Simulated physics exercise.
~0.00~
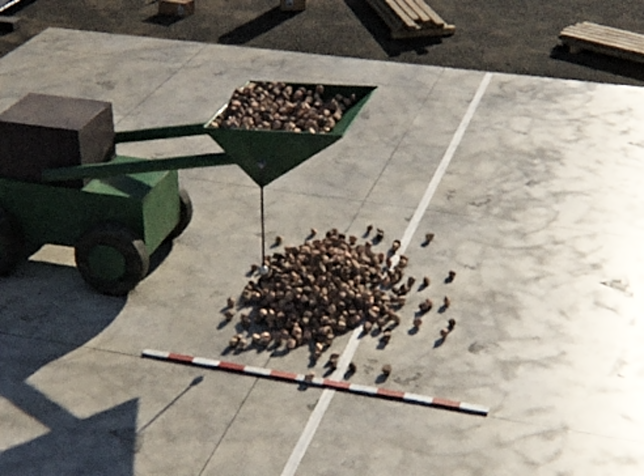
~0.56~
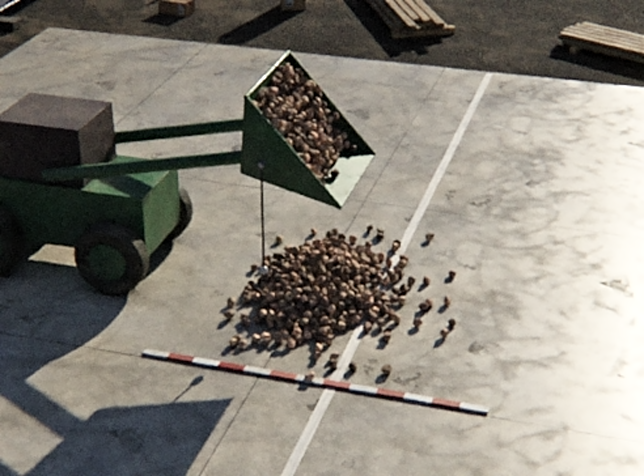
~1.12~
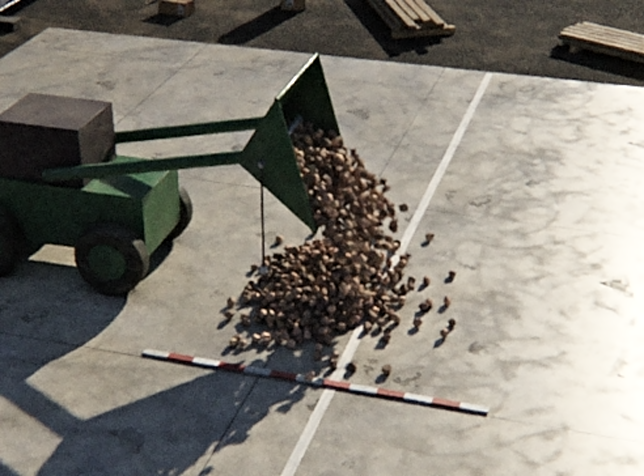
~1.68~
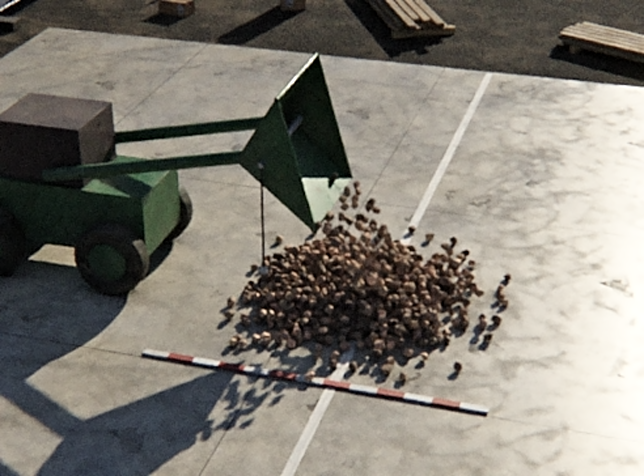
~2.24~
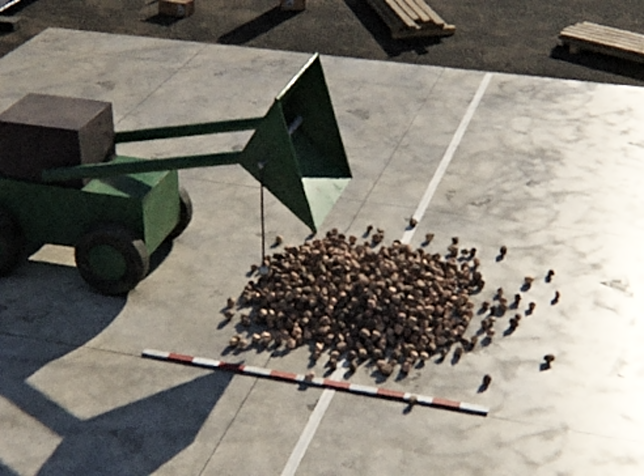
In this clip, a green loader tips its raised bucket forward and pours brown stones onto a loose pile on the concrete, which spreads right across a painted line as a few roll farther, until the emptied bucket hangs tilted and still above it.
